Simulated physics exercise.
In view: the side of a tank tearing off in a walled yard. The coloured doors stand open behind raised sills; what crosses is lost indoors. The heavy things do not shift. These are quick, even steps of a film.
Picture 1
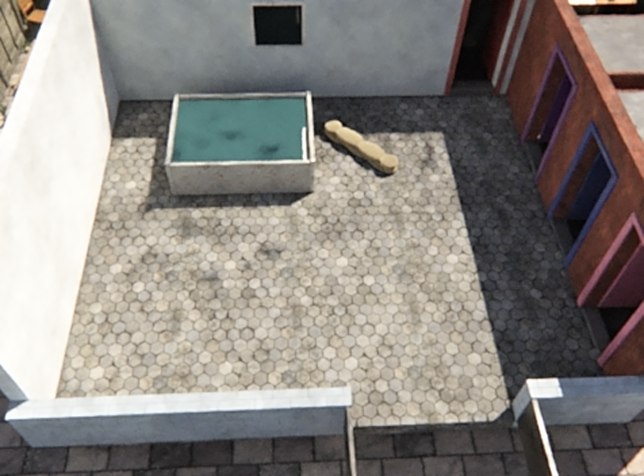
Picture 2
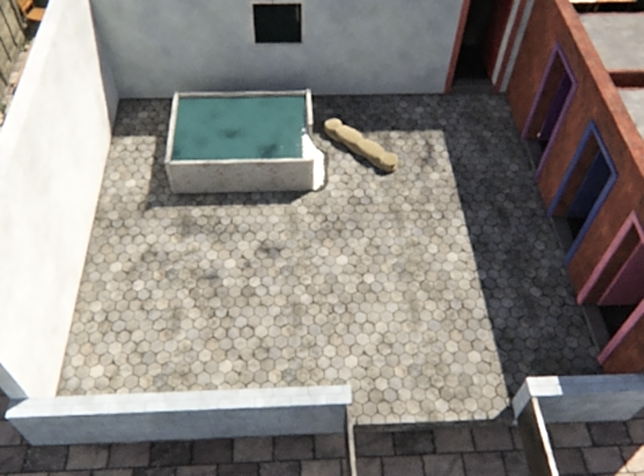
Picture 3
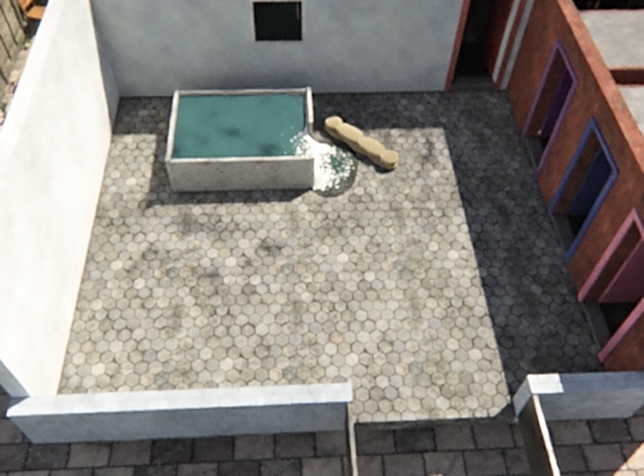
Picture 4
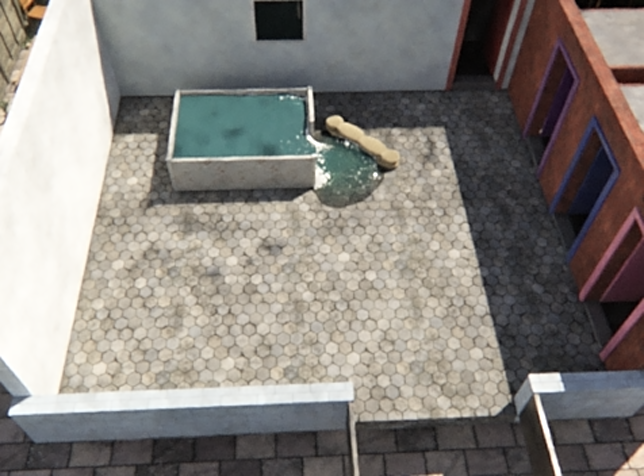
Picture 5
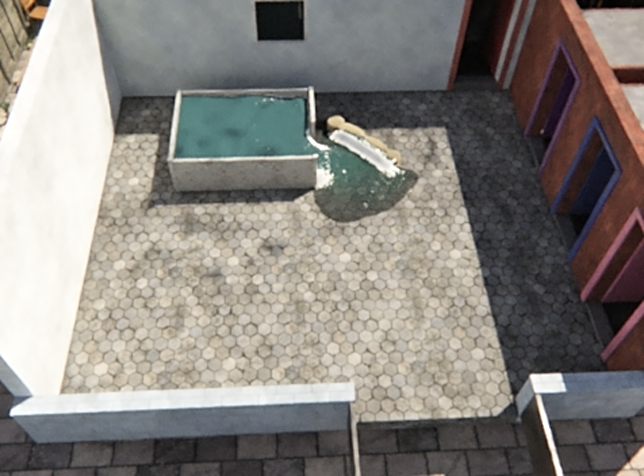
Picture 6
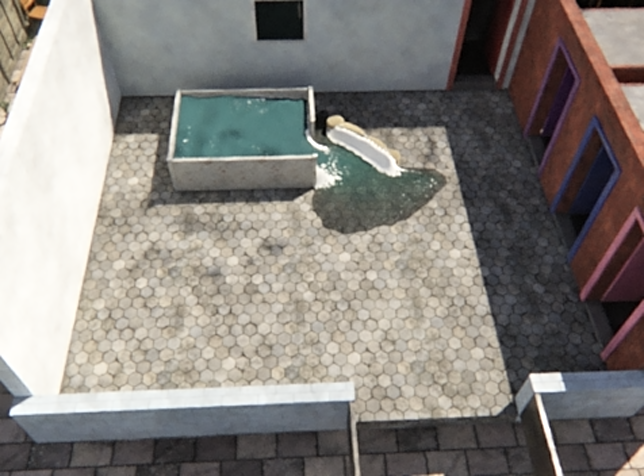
Water bursting from the right side of a tank in a walled yard, spreading rightward across the paving around a pale log-like object.
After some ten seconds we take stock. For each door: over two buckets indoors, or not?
The purple door holds within the limit; the red door holds within the limit; the blue door floods; the pink door floods.
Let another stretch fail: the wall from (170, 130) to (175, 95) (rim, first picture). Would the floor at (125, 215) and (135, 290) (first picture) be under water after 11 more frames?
One after the other: Flooded, flooded.
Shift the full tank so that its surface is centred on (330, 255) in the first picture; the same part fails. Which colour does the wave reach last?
I say the red door.
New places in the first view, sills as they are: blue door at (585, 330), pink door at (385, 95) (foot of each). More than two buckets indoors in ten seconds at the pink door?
Then: The pink door lets less in.
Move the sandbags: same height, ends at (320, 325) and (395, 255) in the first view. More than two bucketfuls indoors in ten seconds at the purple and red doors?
One by one: Purple door takes more; red door stays under.
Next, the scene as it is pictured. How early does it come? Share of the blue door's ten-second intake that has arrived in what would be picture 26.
Close to 55 %.
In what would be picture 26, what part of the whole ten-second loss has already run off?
Roughly 15 per cent.
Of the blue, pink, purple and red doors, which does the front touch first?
It is the blue-painted one.
A moment on, water covers 15 % of the floor; the purple door not reached, the red door not reached, the blue door not reached, the pink door not reached.
Next, water covers 35 % of the floor; the purple door wet at the sill, nothing in, the red door not reached, the blue door under two buckets in, the pink door wet at the sill, nothing in.
Then, water covers 40 % of the floor; the purple door wet at the sill, nothing in, the red door wet at the sill, nothing in, the blue door over two buckets in, the pink door over two buckets in.
Later, water covers 50 % of the floor; the purple door wet at the sill, nothing in, the red door wet at the sill, nothing in, the blue door far over two buckets in, the pink door far over two buckets in.
In the end, water covers 70 % of the floor; the purple door wet at the sill, nothing in, the red door wet at the sill, nothing in, the blue door far over two buckets in, the pink door far over two buckets in.
